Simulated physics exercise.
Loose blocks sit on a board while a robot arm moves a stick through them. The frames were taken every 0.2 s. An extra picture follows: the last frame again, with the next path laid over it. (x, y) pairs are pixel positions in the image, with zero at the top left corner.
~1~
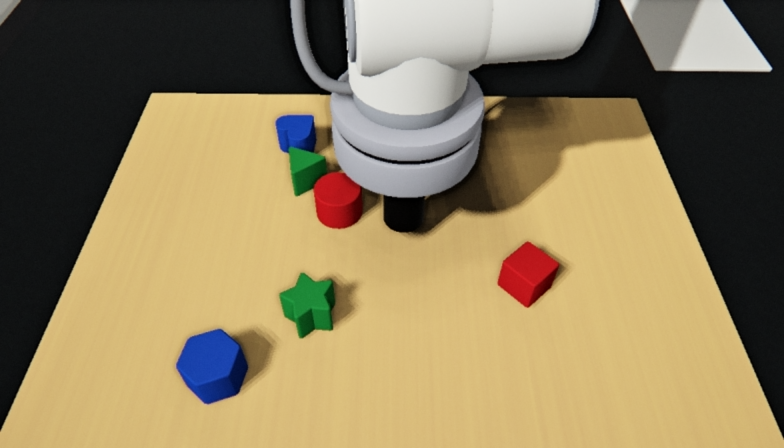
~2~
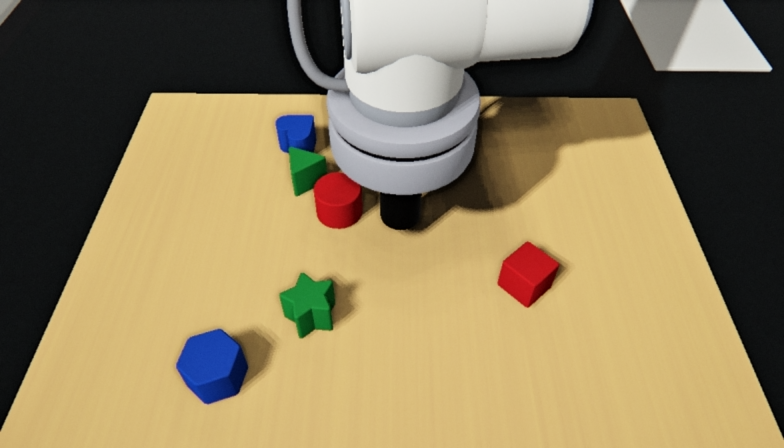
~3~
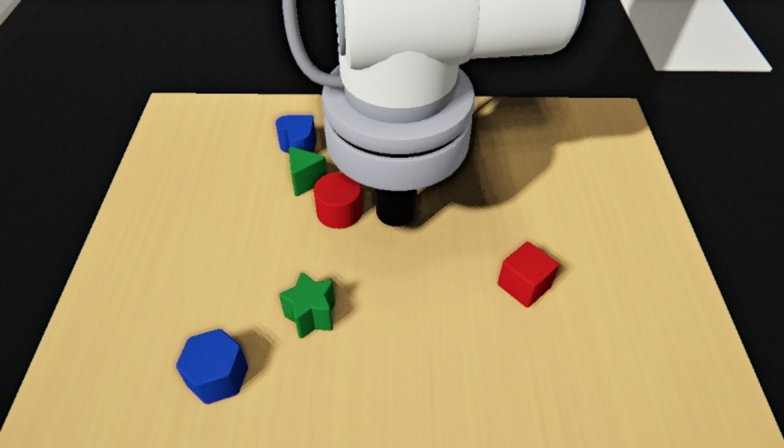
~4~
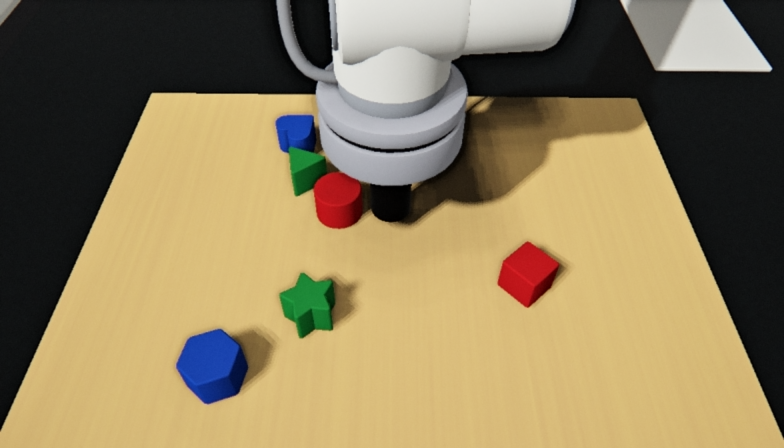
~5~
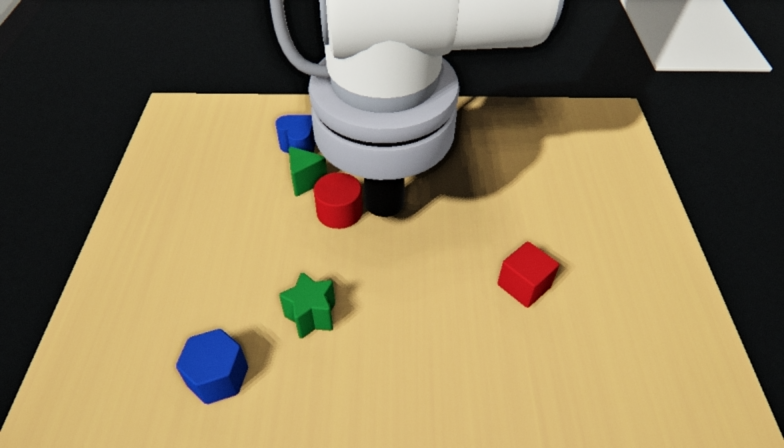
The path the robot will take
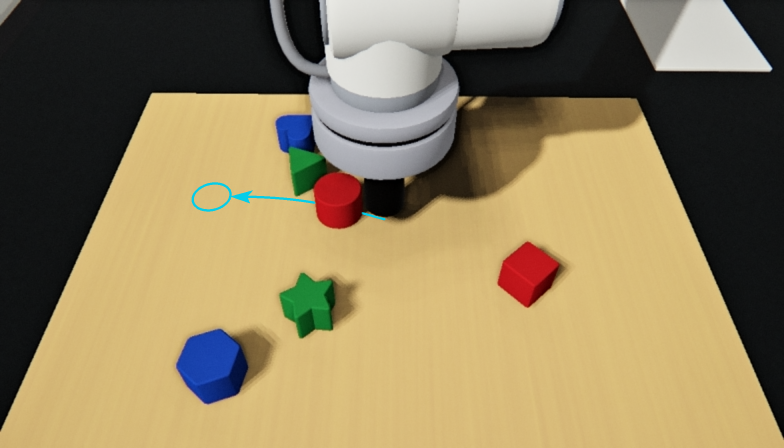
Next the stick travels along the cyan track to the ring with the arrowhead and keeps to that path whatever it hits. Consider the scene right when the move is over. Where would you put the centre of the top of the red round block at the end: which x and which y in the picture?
Roughly at (160, 185).
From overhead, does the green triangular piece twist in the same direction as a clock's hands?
Yes - that is the case.
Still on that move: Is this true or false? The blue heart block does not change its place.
True
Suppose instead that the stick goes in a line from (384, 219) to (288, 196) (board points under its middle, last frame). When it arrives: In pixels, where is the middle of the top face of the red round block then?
My estimate: (240, 178).
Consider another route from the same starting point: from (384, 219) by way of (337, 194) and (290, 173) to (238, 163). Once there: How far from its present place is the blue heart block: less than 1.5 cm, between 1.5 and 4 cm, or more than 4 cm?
Shift of under 1.5 cm.
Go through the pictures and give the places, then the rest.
In the first picture, stick's lower end (403, 218); blue heart block (296, 125); green triangular piece (302, 158); red round block (337, 188).
In the second picture, stick (400, 216); blocks still.
In the third picture, stick (396, 212); blocks still.
In the fourth picture, stick (391, 208); blocks still.
In the fifth picture, stick (384, 203); blue heart block (296, 125); green triangular piece (302, 158); red round block (337, 188).
Drawn move, from (384, 219) by way of (328, 205) and (271, 198) to (212, 197).
What follows on the original path. One third of the way, stick (325, 189); green triangular piece (294, 154), turned 40° clockwise; red round block (281, 180).
Two thirds of the way, stick (266, 181); green triangular piece (290, 153), turned 50° clockwise; red round block (221, 179).
At the end, stick (206, 180); blue heart block still; green triangular piece (290, 153), turned 50° clockwise; red round block (160, 185).
